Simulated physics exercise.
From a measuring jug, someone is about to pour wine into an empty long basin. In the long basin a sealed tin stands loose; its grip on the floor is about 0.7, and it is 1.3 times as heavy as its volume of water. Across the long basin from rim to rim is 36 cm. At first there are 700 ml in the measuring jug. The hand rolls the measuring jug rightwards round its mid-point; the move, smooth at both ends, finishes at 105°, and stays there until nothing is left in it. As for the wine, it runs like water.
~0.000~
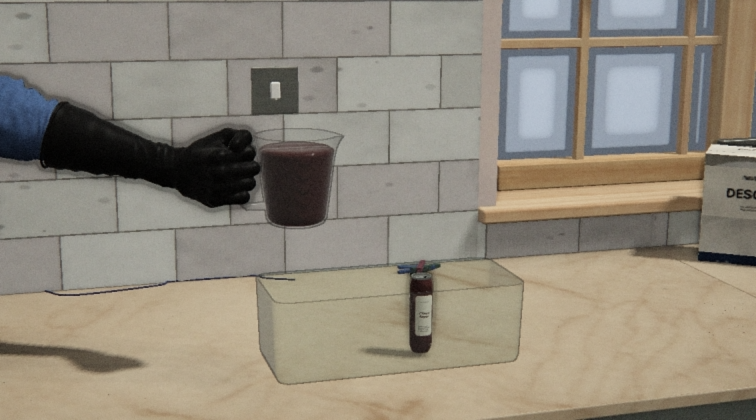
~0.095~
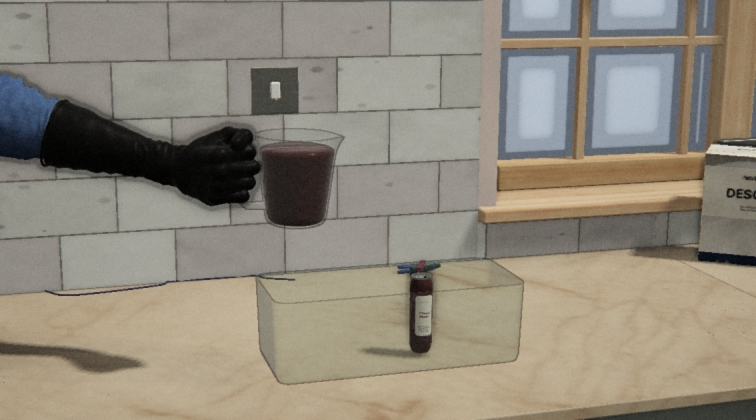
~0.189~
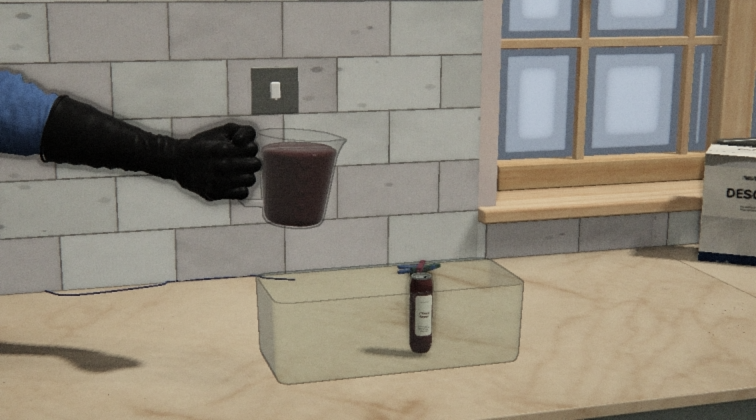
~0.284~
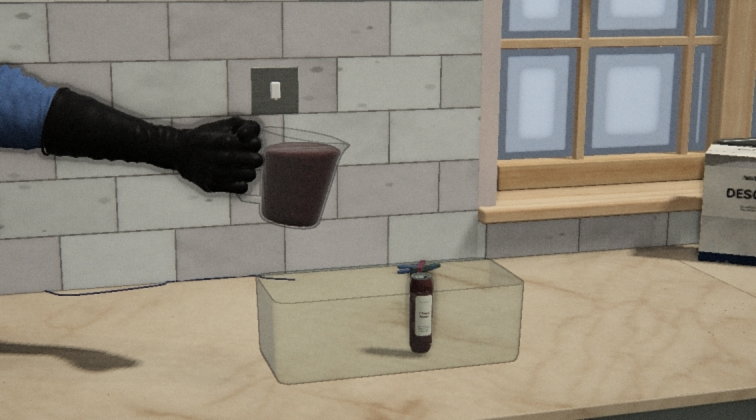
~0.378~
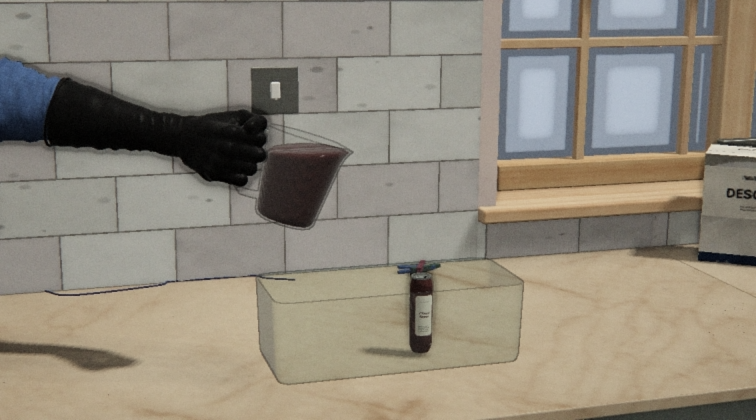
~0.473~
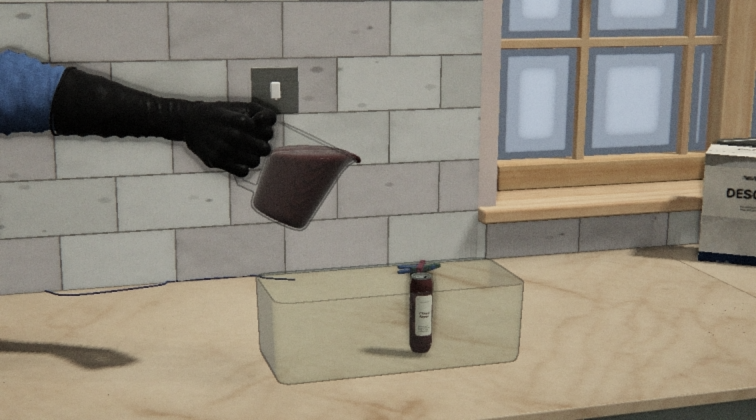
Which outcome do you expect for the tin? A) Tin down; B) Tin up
Tin up.
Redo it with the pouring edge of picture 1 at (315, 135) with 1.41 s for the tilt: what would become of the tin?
It does not tip.
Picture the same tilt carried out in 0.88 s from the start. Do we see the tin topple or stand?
Then it holds its balance.
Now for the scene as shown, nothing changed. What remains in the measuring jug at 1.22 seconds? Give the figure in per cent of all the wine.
I'd say some 14 per cent remains.
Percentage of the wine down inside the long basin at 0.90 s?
About 18%.
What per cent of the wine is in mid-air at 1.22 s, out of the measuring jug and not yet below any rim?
14 per cent or so.
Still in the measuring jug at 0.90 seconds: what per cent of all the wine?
Roughly 62 per cent.
After 0.90 s the tilt is 75° and 62 per cent is still to pour; the tin stands where it began.
After 1.22 s the tilt is 100° and 13 per cent is still to pour; the tin stands 1 cm from where it began.
After 1.55 s the tilt is 105° and 0 per cent is still to pour; the tin stands 1 cm from where it began.
After 1.91 s the tilt is 105° and 0 per cent is still to pour; the tin stands 1 cm from where it began.
In the end the tin stands 1 cm from where it began.
